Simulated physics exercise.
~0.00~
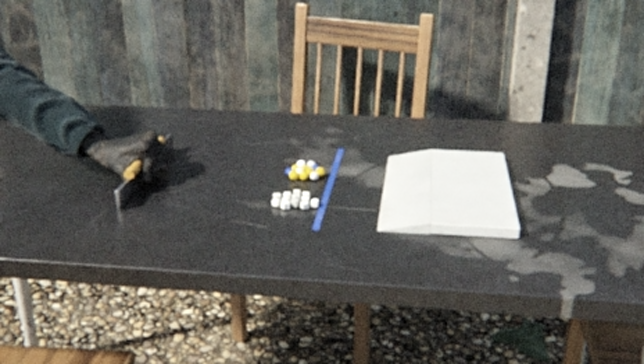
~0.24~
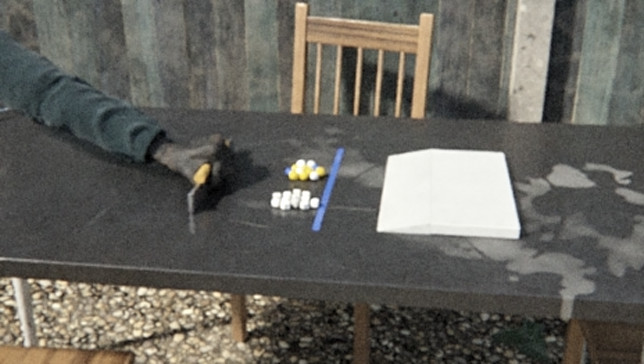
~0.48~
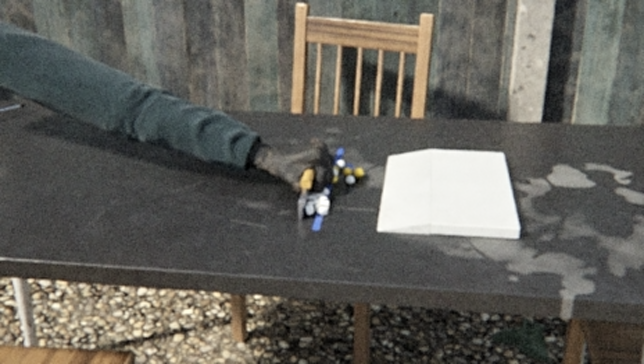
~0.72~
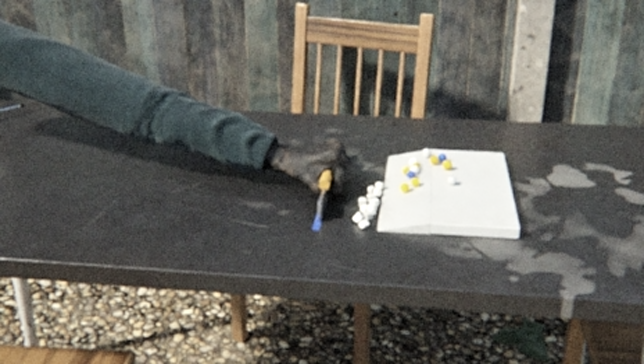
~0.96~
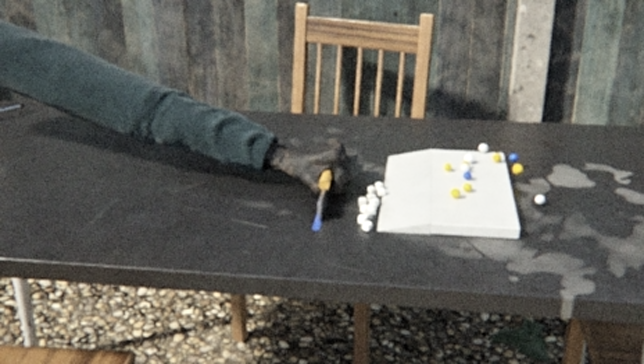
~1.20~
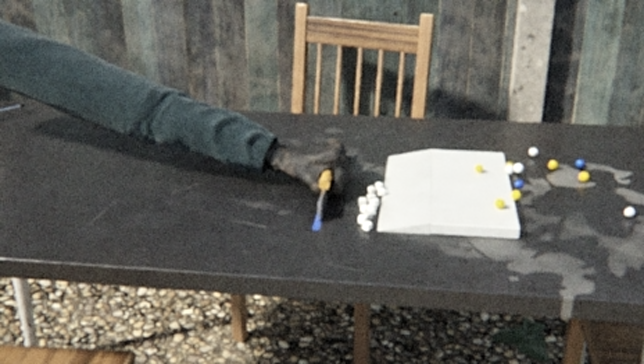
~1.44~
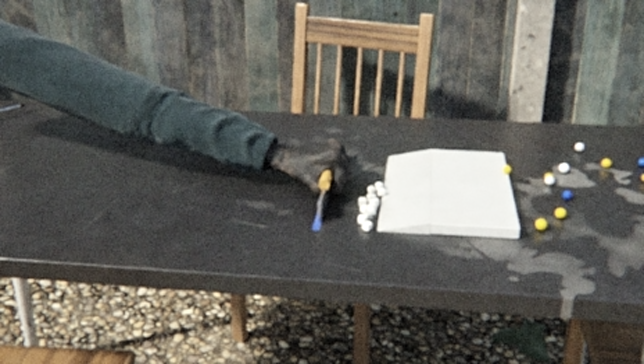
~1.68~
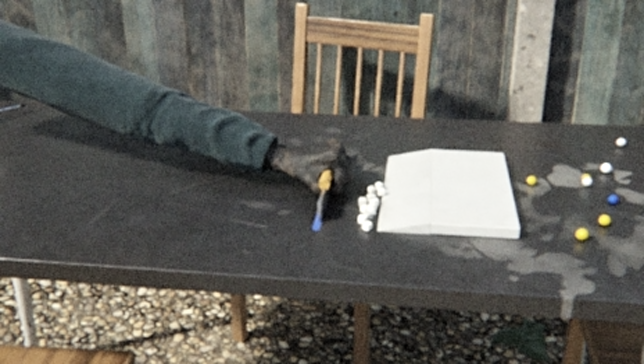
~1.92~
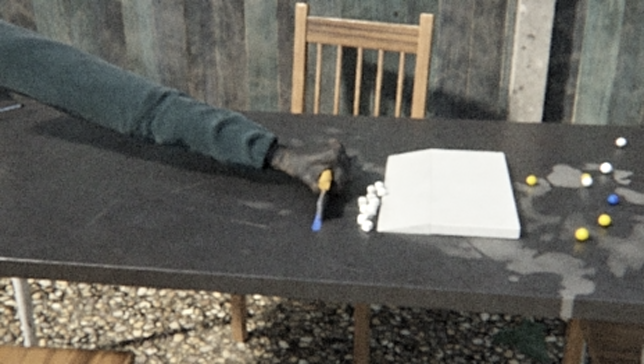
Gloved hand sweeping a scraper right to blue tape, white pieces stopping before a low wedge, mixed coloured balls rolling over it.
